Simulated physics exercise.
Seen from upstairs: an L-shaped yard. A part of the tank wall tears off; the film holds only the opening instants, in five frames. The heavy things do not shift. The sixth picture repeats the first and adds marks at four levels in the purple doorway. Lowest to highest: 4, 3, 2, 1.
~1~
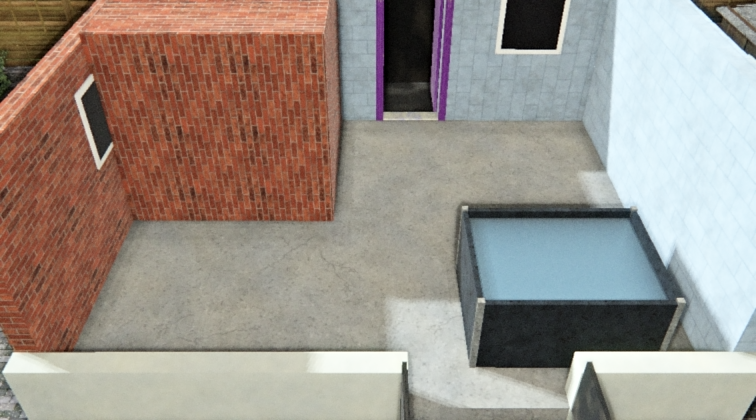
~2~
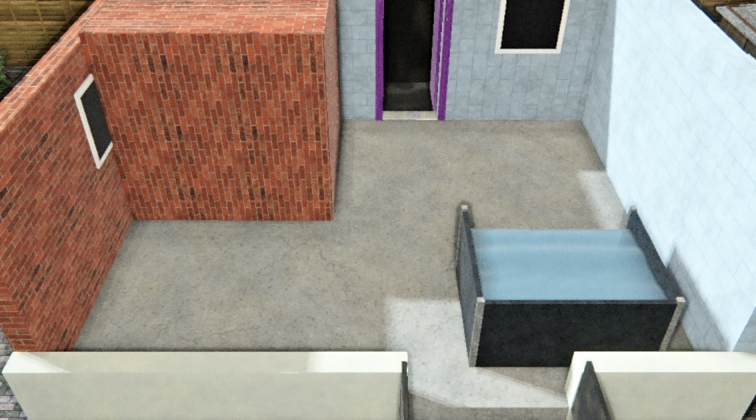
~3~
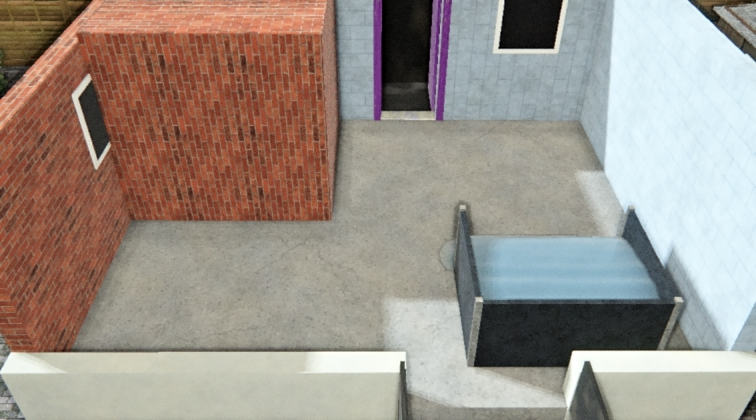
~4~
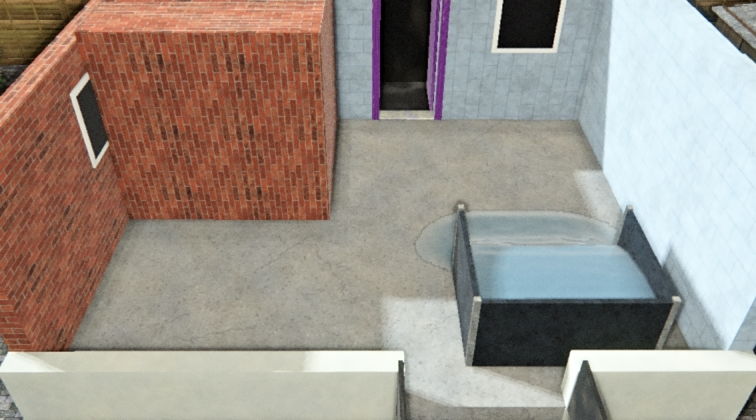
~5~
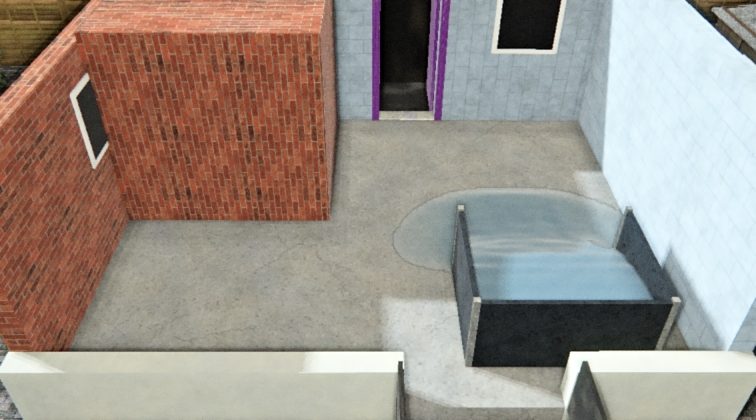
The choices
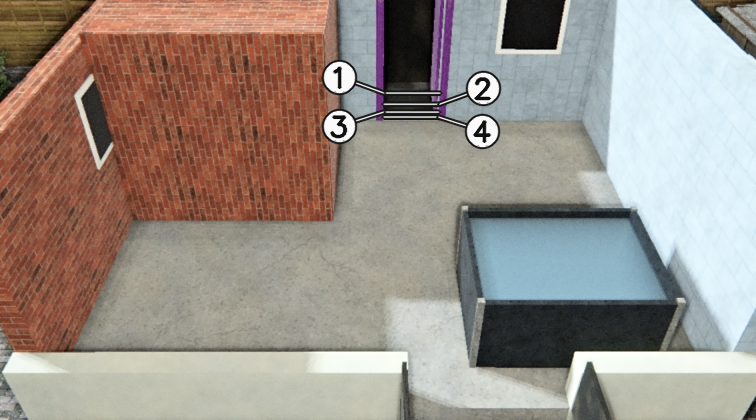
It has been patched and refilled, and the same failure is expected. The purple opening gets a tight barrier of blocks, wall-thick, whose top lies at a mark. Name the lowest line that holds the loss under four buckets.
Choose 2.
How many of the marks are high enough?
Two of the four.
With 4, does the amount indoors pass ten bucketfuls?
Yes, clearly.
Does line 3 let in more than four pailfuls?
Yes, it does.
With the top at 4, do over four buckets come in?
Yes, it does.
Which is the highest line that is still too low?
That is line 3.
On the marked copy, 1 at (412, 93); 2 at (411, 104); 3 at (411, 112); 4 at (411, 117); from the bottom up 4, 3, 2, 1.
Choosing 1, nothing gets over.
Choosing 2, a splash gets over, under a bucket.
Choosing 3, about 11 bucketfuls get in.
Choosing 4, dozens of bucketfuls pour in.
